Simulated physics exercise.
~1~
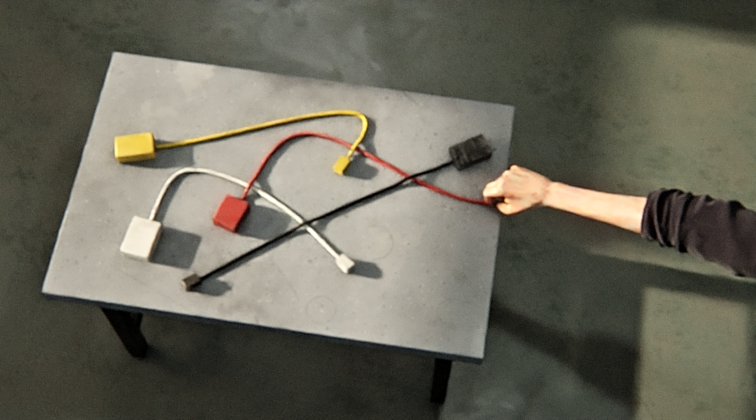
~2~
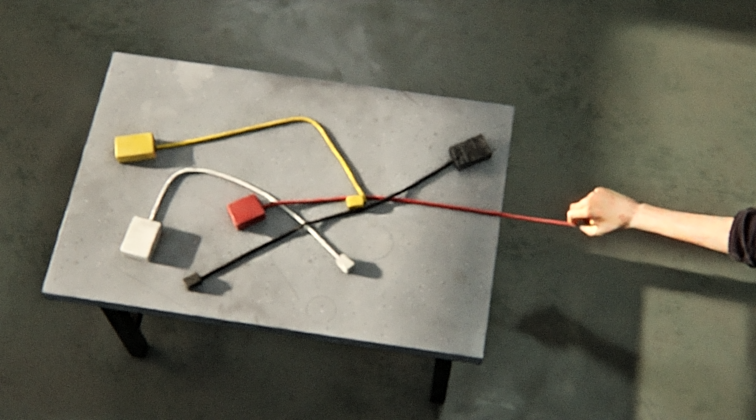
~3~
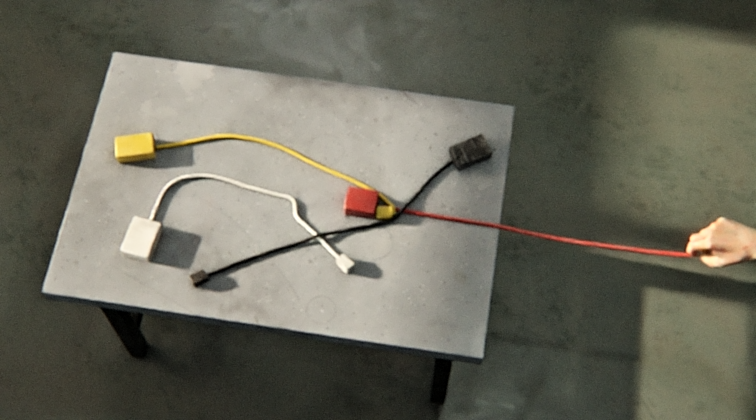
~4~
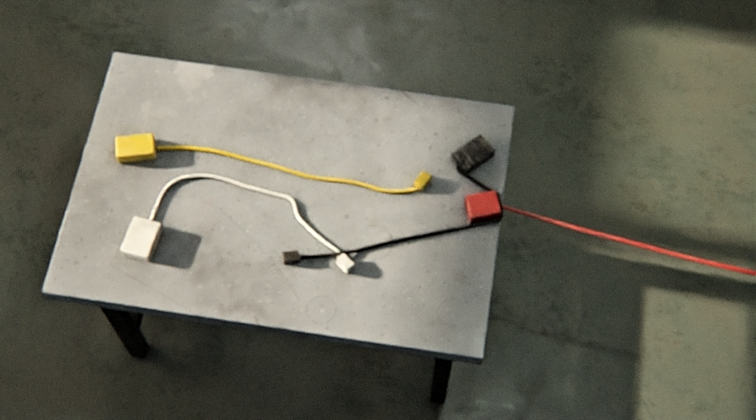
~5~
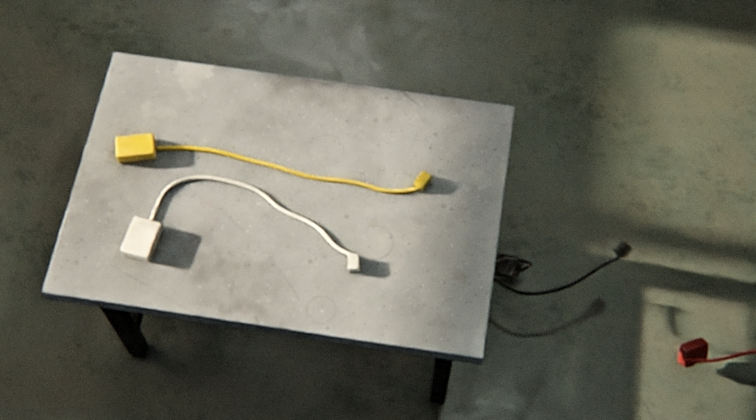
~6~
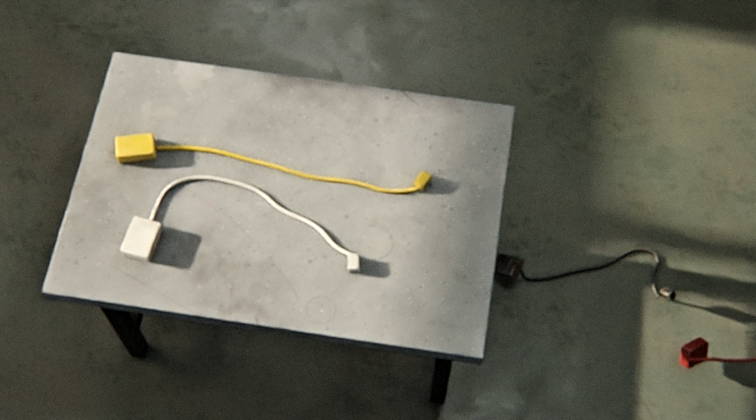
On a gray table in a dim concrete-floored room, yellow, white, red and black leads with block chargers lie across one another. A hand grips the free end of the red lead at the right edge and pulls it away to the right. The red lead straightens, shifting the yellow plug, and its charger slides across the table, dragging the black lead along. The red charger goes over the right edge, and the black lead and its charger follow it off. The yellow and white leads remain on the table, while the black and red ones end up beyond its right side.
